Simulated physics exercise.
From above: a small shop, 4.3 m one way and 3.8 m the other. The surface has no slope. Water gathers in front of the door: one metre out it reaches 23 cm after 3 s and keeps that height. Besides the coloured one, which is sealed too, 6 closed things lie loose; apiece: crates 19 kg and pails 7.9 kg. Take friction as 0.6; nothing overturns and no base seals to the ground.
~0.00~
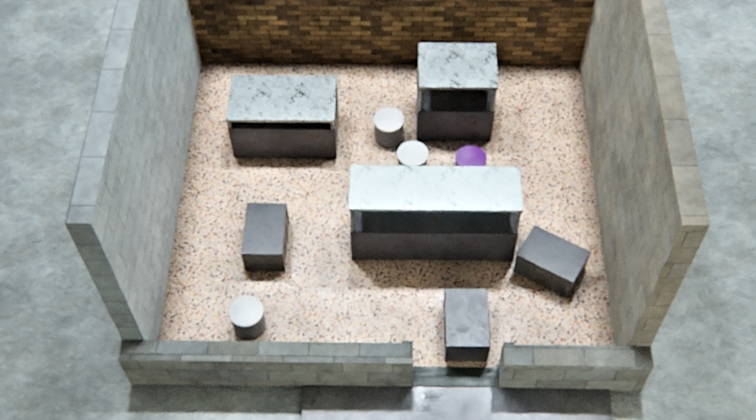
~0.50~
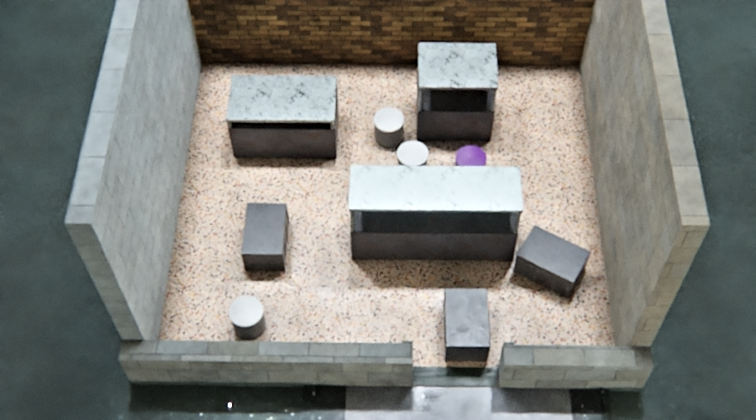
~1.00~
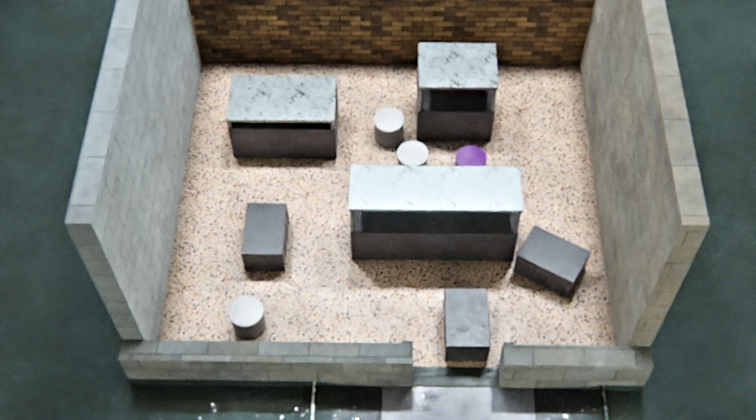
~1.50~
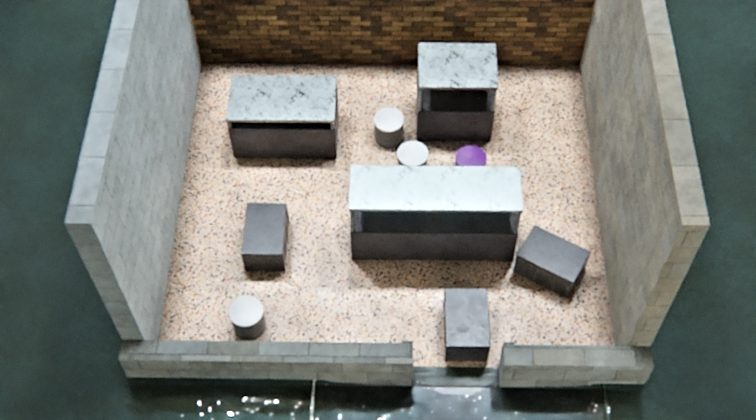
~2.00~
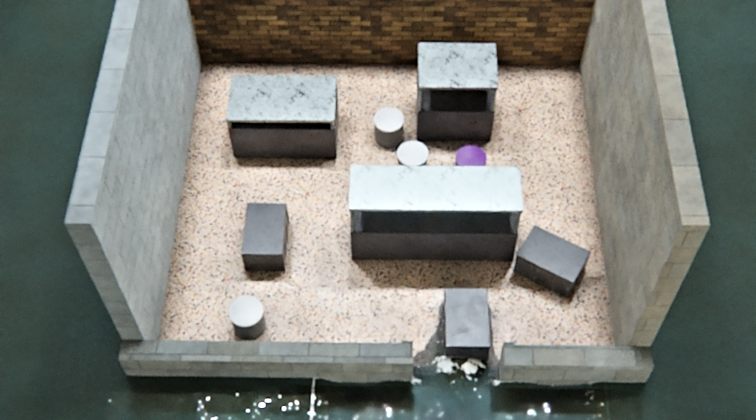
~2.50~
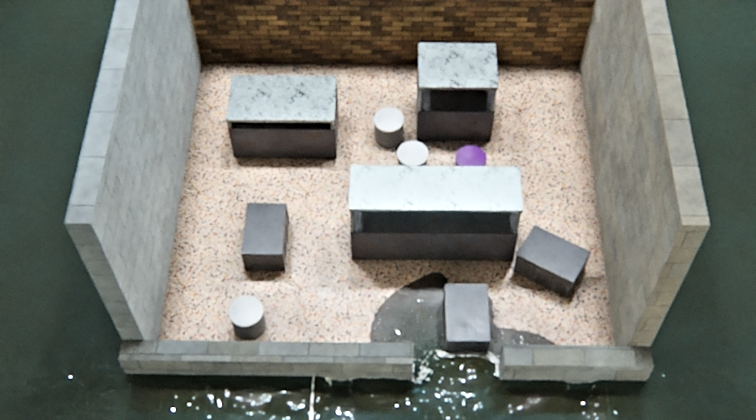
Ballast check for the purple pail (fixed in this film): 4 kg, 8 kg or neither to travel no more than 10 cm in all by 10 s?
For it, the lower weight is enough.
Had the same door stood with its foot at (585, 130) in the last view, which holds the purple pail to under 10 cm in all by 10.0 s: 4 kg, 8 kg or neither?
Then neither weight holds it.
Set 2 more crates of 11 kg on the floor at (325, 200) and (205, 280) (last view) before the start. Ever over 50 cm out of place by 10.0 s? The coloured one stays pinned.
In turn: Under, past it.
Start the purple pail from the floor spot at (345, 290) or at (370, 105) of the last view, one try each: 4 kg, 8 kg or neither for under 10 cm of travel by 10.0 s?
In turn: Neither holds; either load holds.
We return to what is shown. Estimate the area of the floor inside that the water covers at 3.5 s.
Roughly 3.5 m2.
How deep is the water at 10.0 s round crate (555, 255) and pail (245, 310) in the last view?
About 6 and 14 cm.
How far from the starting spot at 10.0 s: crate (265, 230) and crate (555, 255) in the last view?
In that order: 30 cm, 80 cm.
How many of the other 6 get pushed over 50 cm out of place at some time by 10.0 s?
I count 3.
After 3.5 s the purple pail would be 0 cm from its start with 4 kg and 0 cm from its start with 8 kg; 0 cm of water round it then.
After 4.5 s the purple pail would be 0 cm from its start with 4 kg and 0 cm from its start with 8 kg; 0 cm of water round it then.
After 7.0 s the purple pail would be 0 cm from its start with 4 kg and 0 cm from its start with 8 kg; 1 cm of water round it then.
After 10.0 s the purple pail would be 0 cm from its start with 4 kg and 0 cm from its start with 8 kg; 3 cm of water round it then.
